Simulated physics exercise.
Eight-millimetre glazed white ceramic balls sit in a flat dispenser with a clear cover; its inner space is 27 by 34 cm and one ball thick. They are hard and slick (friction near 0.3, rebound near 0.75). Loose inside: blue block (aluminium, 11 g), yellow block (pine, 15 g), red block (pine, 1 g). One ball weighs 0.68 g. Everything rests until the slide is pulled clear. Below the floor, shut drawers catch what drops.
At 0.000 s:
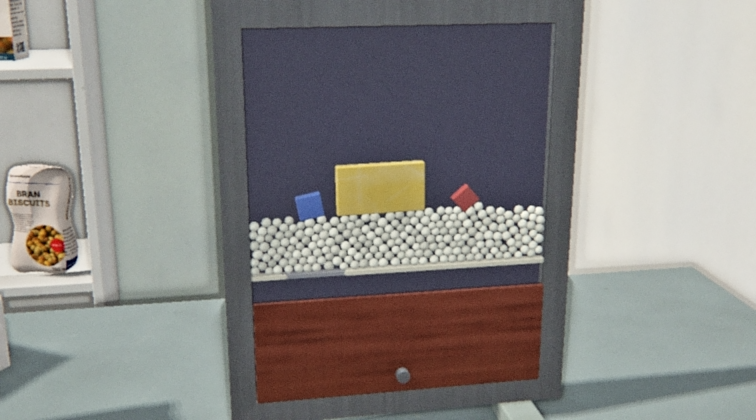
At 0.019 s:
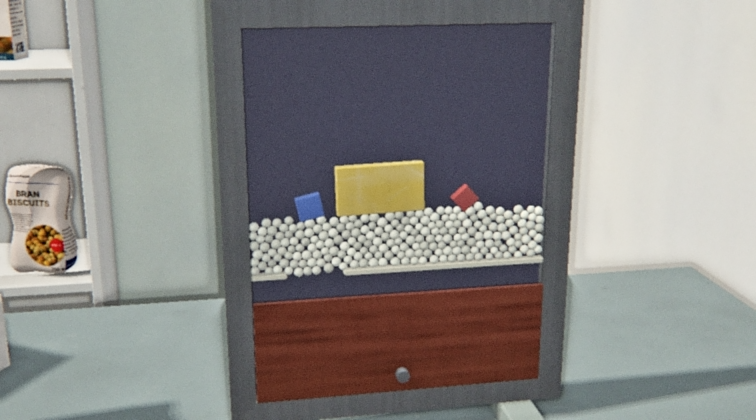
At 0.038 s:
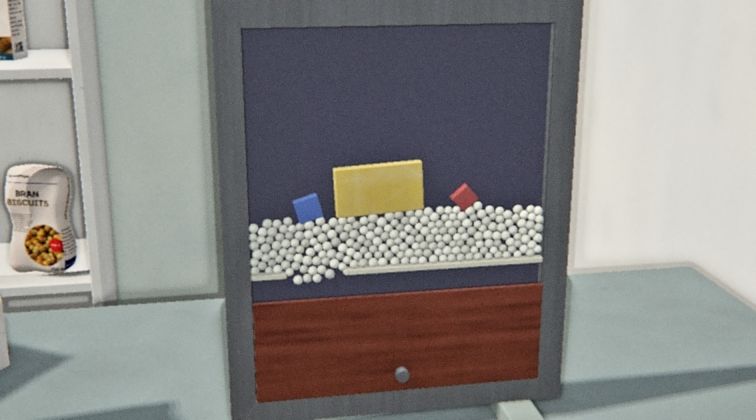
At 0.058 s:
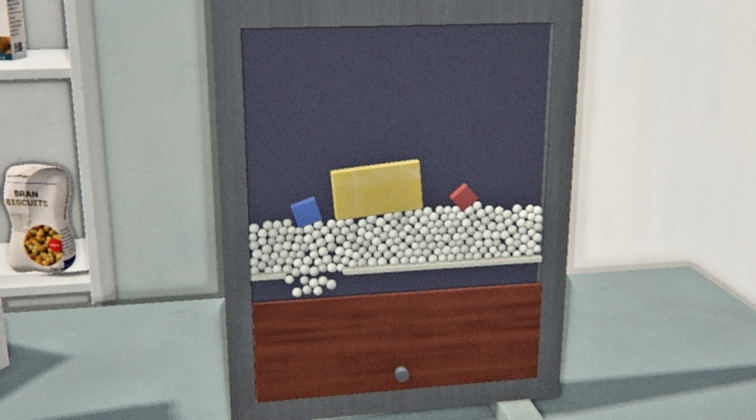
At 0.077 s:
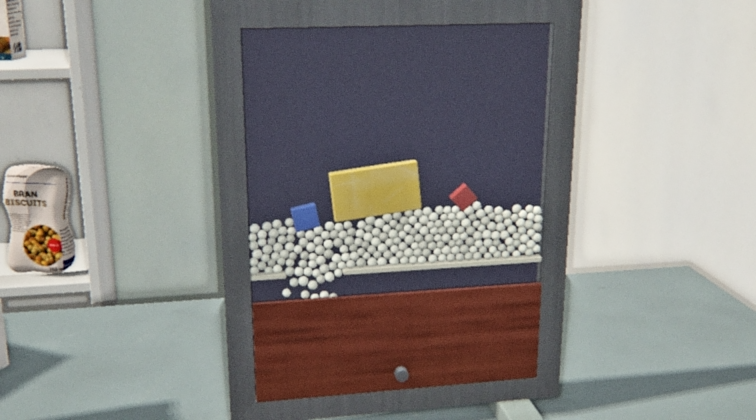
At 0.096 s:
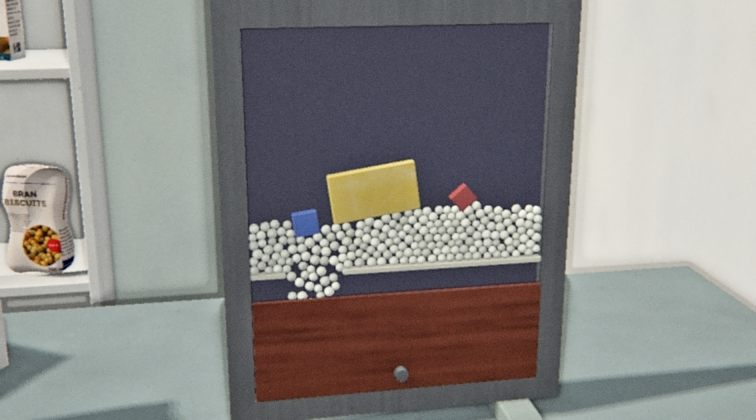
White balls began dropping through a gap at the left of the shelf inside a clear-fronted case, and the blue block above sank a little while the yellow one tilted slightly and the red barely moved.
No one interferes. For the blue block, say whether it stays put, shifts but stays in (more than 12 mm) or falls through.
Blue block falls through.
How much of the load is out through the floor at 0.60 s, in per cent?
Some 35 per cent.
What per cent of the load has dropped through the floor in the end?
Some 35 per cent.
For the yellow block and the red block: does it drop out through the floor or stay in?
Yellow block stays in, red block stays in.
After 0.25 s, 25 % are out; blue block below the floor; yellow block moved 3.7 cm tilted 29°; red block moved 0.0 cm tilted 40°.
After 0.60 s, 35 % are out; blue block below the floor; yellow block moved 6.4 cm tilted 31°; red block moved 0.0 cm tilted 41°.
After 1.30 s, 35 % are out; blue block below the floor; yellow block moved 6.4 cm tilted 31°; red block moved 0.0 cm tilted 41°.
All still by 1.5 s, 35 % are out; blue block below the floor; yellow block moved 6.4 cm tilted 31°; red block moved 0.0 cm tilted 41°.
